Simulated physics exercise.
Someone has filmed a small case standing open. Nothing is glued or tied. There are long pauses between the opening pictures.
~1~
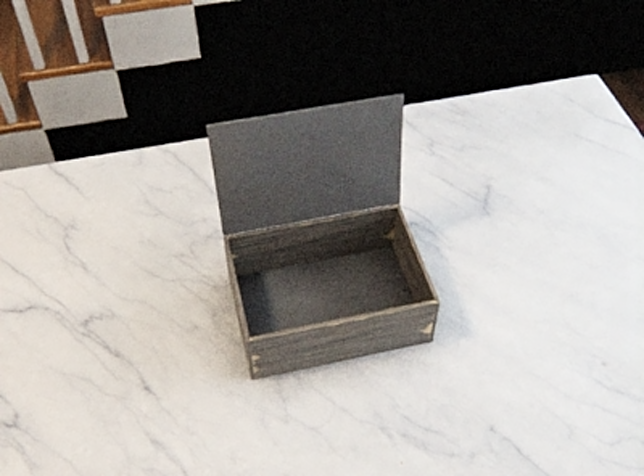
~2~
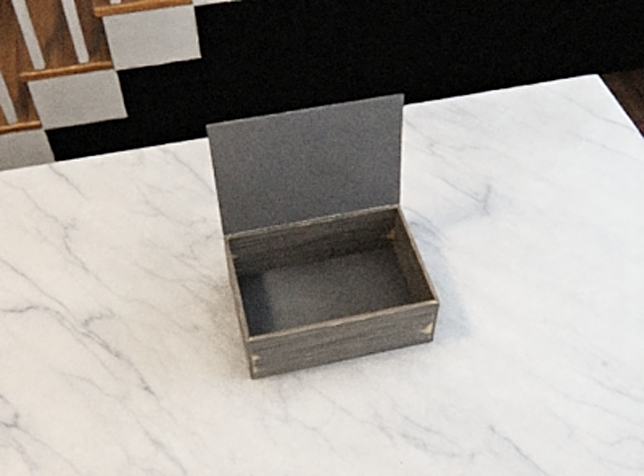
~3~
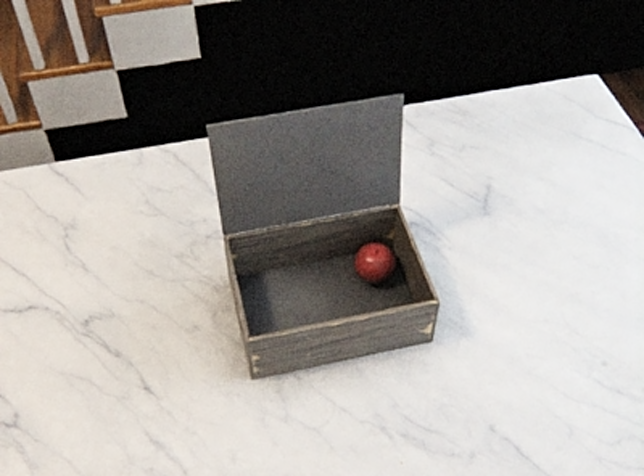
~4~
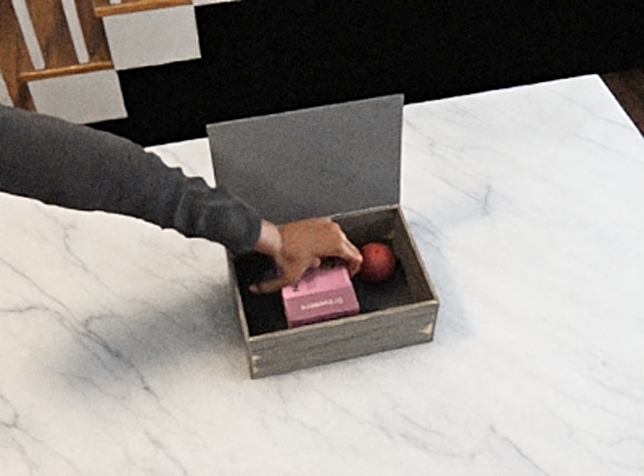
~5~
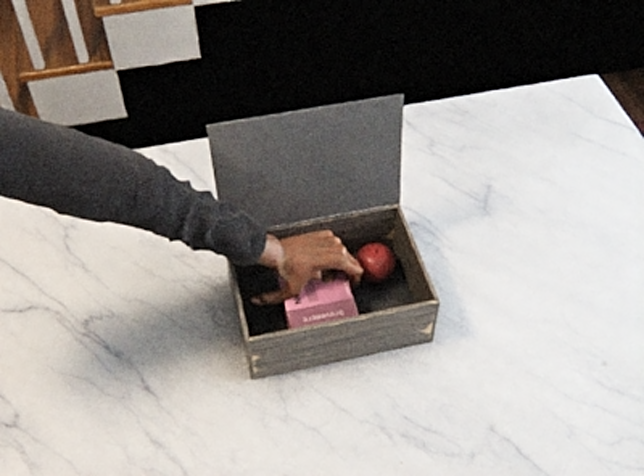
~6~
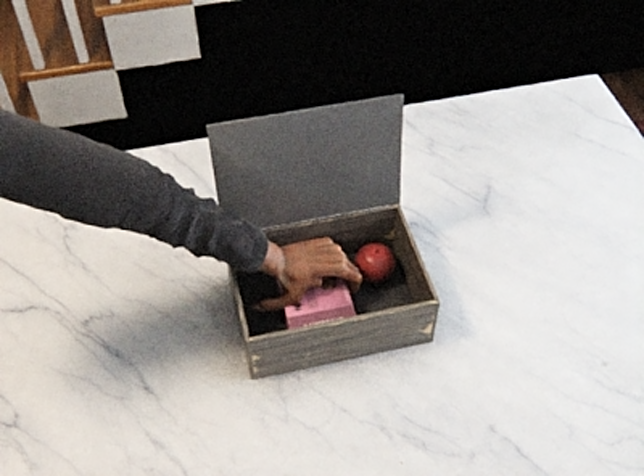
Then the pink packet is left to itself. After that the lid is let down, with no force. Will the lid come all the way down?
In the end the lid shuts flat.
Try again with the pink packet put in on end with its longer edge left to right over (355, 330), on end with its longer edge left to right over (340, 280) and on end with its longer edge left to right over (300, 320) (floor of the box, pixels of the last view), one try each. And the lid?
First try: It stays ajar; second try: It is held up; third try: It is held up.
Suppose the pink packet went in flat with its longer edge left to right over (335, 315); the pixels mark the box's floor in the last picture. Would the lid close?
Then it sits on the rim.
Then, 1.40 s later than the last frame, lid 72° above the rim.
Then, 1.90 s later than the last frame, lid 32° above the rim.
When it is over, lid shut; both as before. End places, in pixels of the last picture, pink packet near (314, 299).
